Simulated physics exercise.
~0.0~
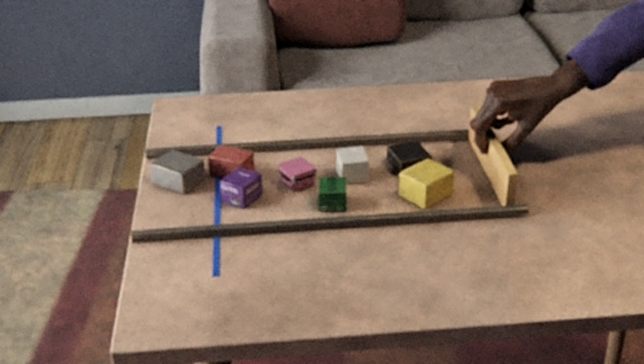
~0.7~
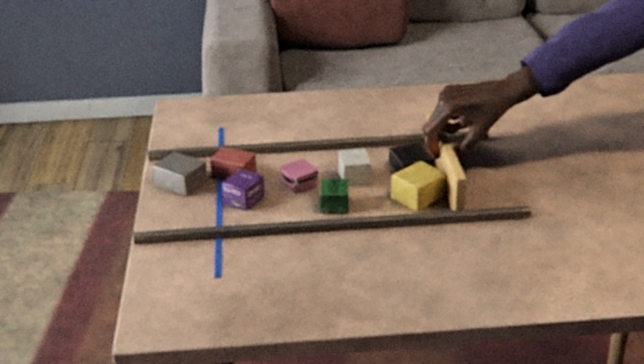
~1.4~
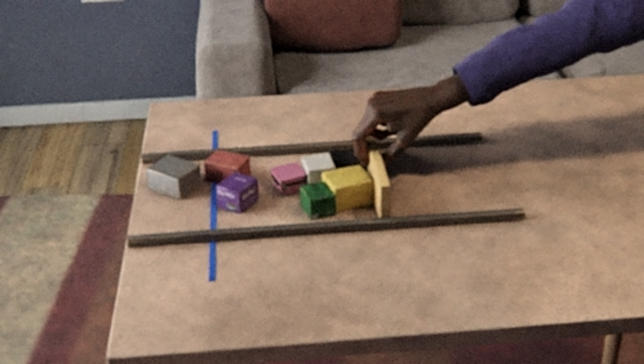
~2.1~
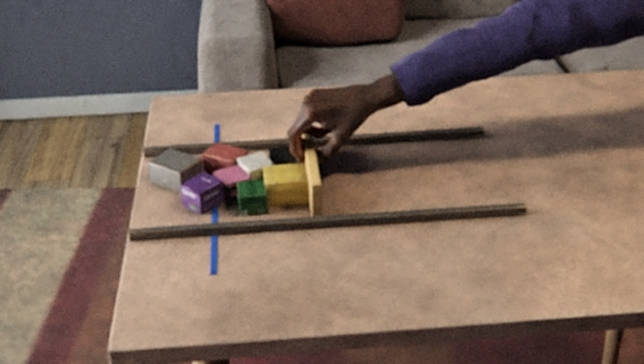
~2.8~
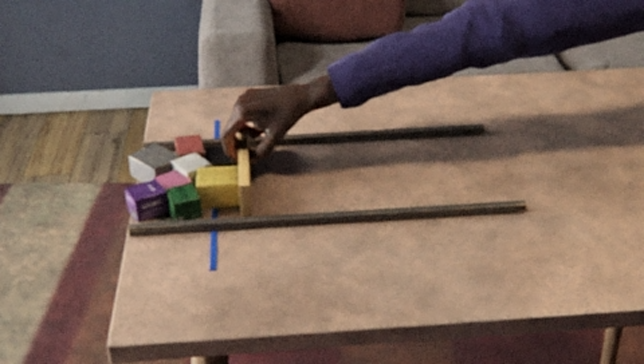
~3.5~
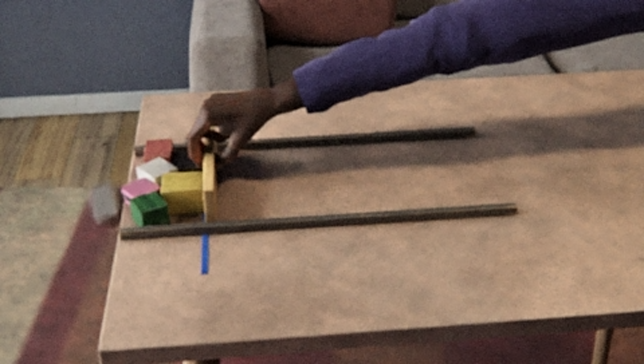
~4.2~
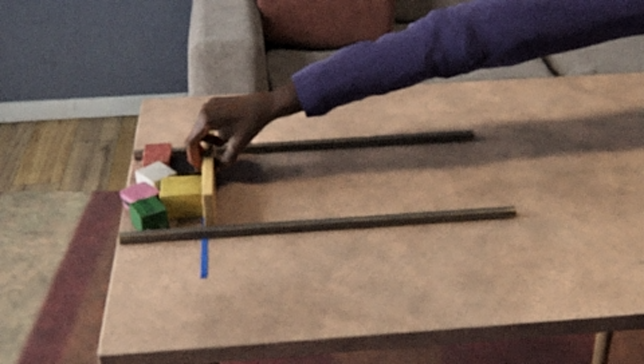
A hand in a purple sleeve holds an upright wooden board at the right of a channel between two dark rails on a brown table, seen from above with a grey sofa behind. Inside lie grey, red, purple, pink, white, green, black and yellow blocks, with blue tape crossing near the left. The hand slides the board left, reaching the yellow and black blocks, then bunching the others together. The cluster shifts past the tape toward the table's left edge. The purple and grey blocks go over, and the board stops at the tape with the rest still on the table.
